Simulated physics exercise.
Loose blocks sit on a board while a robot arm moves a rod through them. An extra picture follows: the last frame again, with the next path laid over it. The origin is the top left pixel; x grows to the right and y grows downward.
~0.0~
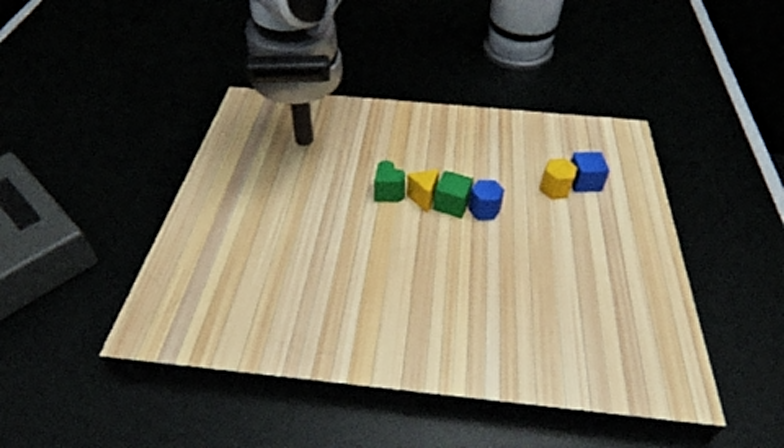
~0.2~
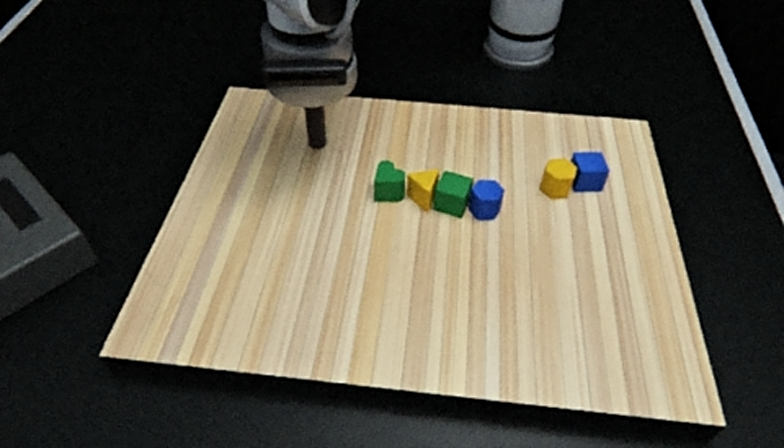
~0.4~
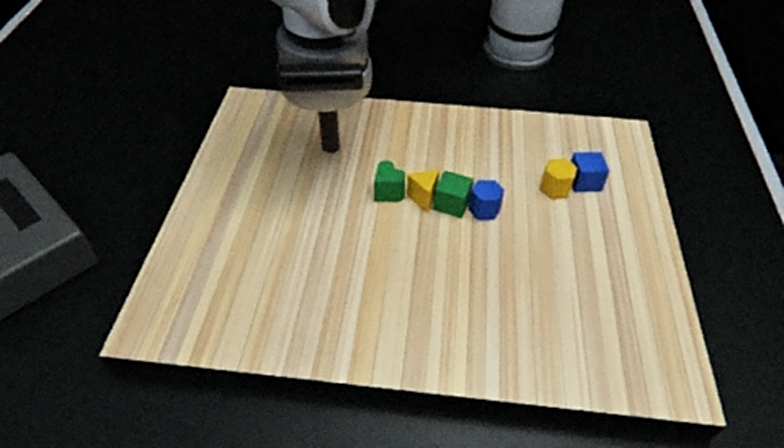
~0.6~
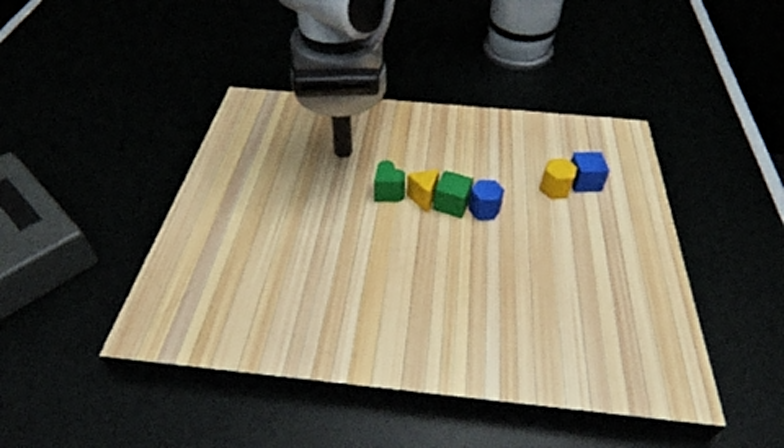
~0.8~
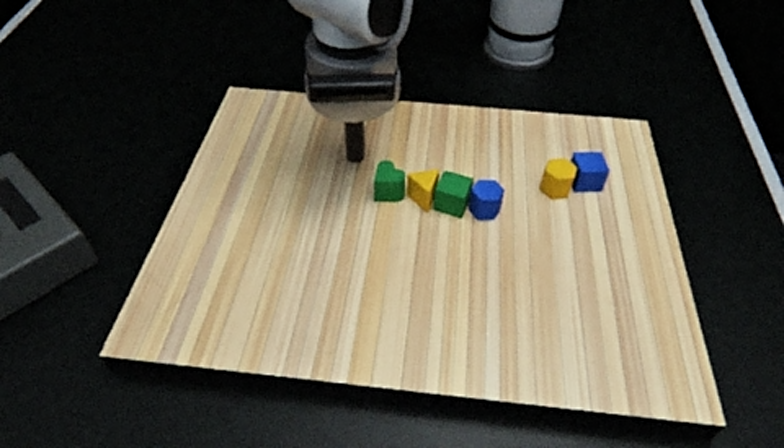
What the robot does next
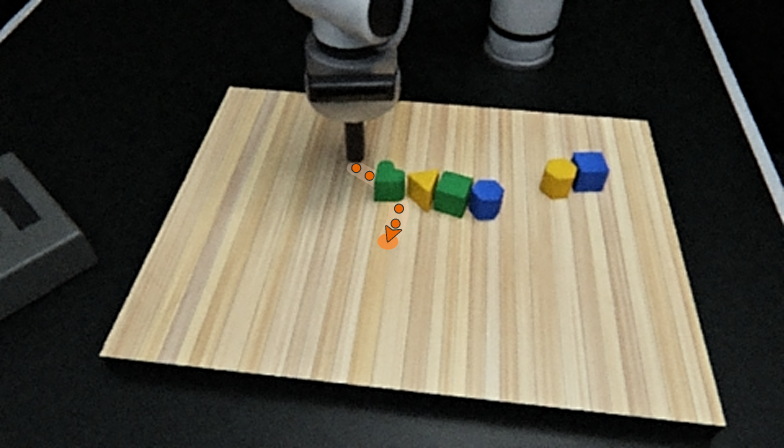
In the video, a robot arm moves its dark rod a short way right and slightly toward the viewer over a wooden board, nearing a green heart-shaped block, while the green, yellow and blue blocks stay still.
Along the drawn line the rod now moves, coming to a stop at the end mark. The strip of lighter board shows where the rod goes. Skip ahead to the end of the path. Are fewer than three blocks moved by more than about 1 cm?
Short answer: Yes.
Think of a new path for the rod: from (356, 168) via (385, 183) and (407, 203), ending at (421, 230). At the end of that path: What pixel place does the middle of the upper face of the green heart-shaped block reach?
At (408, 224).
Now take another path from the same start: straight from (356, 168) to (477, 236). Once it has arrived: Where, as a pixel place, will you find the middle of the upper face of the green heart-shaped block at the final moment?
It should be at about (418, 202).
The line goes from (356, 168) over (385, 186) and (399, 212) to (388, 241).
What follows on the original path. One third of the way, rod (386, 176); green heart-shaped block (398, 182), turned 15° clockwise.
Two thirds of the way, rod (399, 202); green heart-shaped block (409, 210), turned 25° clockwise.
At the end, rod (388, 232); green heart-shaped block (414, 233), turned 30° anticlockwise; yellow triangular piece unmoved.
